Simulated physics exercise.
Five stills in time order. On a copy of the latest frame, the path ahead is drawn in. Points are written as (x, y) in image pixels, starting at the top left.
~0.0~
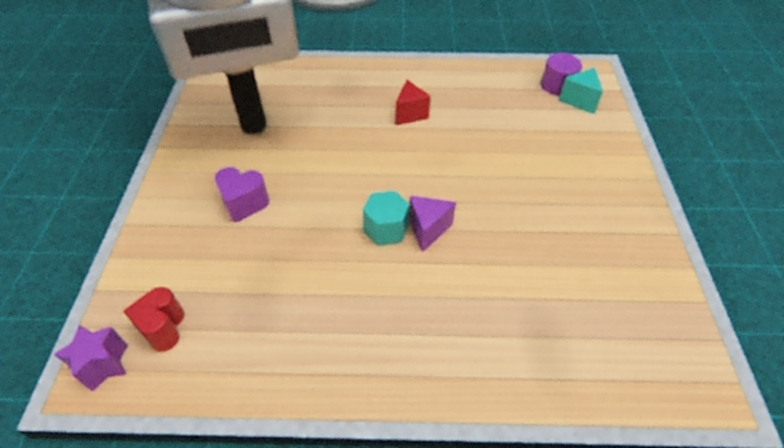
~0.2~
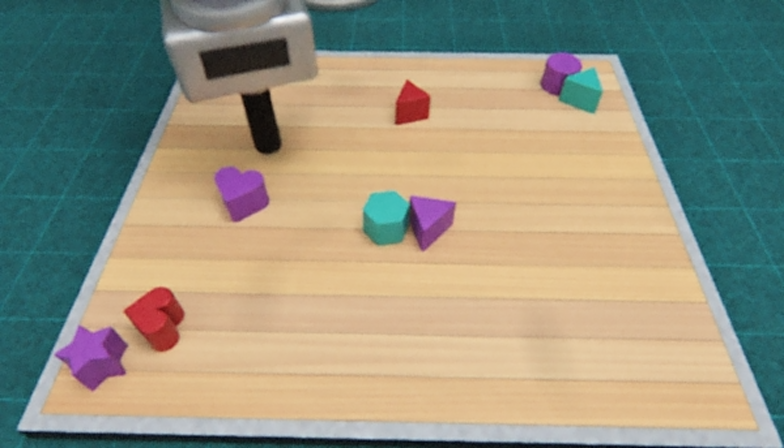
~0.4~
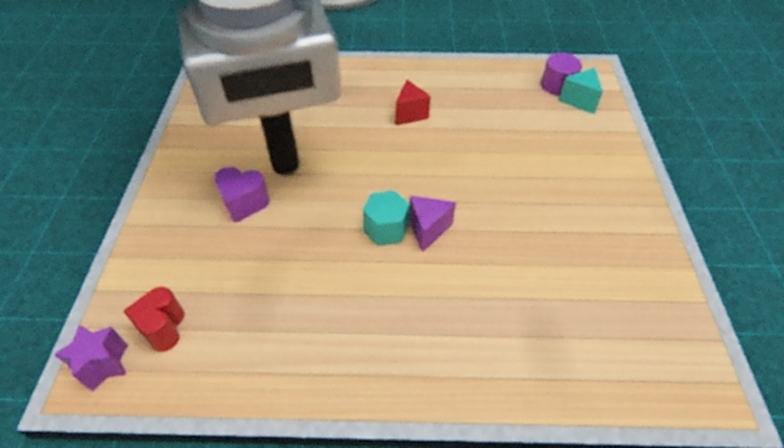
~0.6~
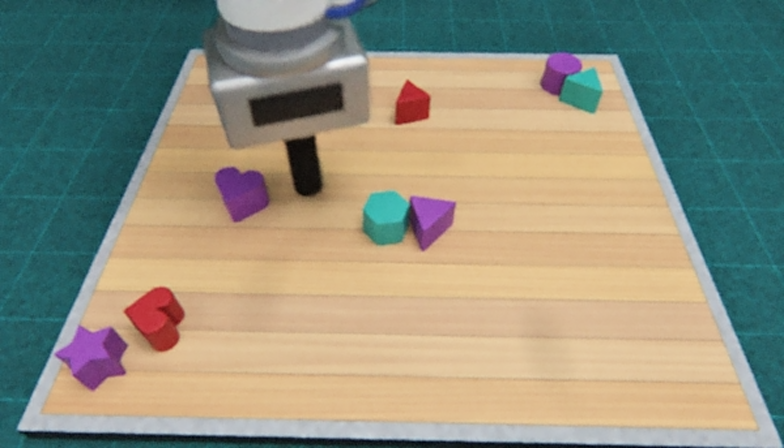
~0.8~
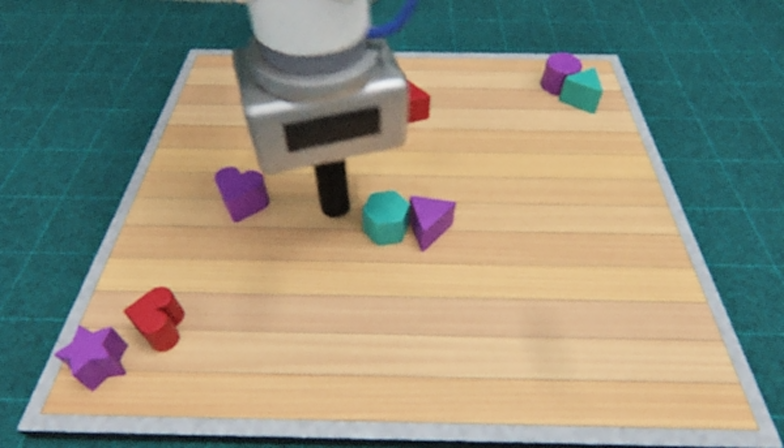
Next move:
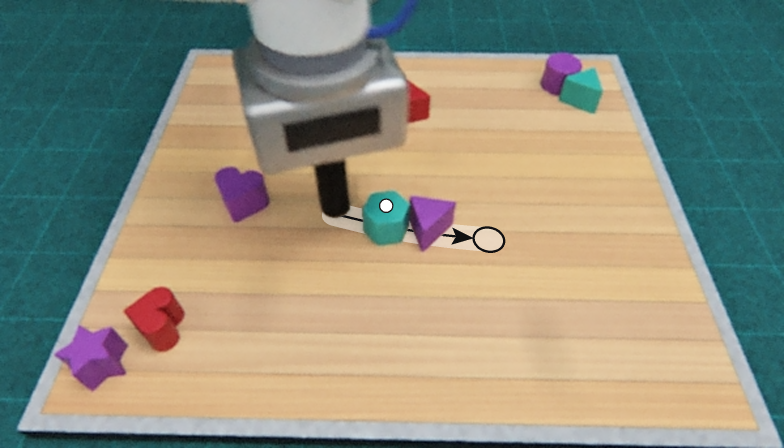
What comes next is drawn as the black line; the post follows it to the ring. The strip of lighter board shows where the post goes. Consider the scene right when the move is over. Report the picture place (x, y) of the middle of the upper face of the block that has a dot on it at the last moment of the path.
Close to (532, 228).
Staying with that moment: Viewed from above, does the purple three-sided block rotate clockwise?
I'd say yes.
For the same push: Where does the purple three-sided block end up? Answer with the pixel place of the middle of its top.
When the path ends, it will be at (571, 232).
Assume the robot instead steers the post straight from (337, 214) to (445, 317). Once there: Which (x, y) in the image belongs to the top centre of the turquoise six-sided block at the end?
It is at (412, 217).
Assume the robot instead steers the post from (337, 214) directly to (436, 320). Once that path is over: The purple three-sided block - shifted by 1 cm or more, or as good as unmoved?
That block is going to get moved.
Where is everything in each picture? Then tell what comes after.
The first frame shows post's lower end at (254, 126); purple heart at (237, 181); turquoise six-sided block at (386, 206); purple three-sided block at (430, 208).
The second frame shows post at (268, 145); blocks still.
The third frame shows post at (286, 166); blocks still.
The fourth frame shows post at (309, 186); blocks still.
The fifth frame shows post at (336, 207); purple heart at (237, 181); turquoise six-sided block at (386, 206); purple three-sided block at (430, 208).
Drawn move, from (337, 214) via (410, 230), ending at (489, 239); the dot is on the turquoise six-sided block.
The first path, step by step. One third of the way, post at (386, 218); turquoise six-sided block at (421, 212); purple three-sided block at (459, 212), turned 30° clockwise.
Two thirds of the way, post at (439, 227); turquoise six-sided block at (478, 220); purple three-sided block at (516, 221), turned 25° clockwise.
At the end, post at (491, 232); purple heart still; turquoise six-sided block at (532, 228); purple three-sided block at (571, 232), turned 35° clockwise.
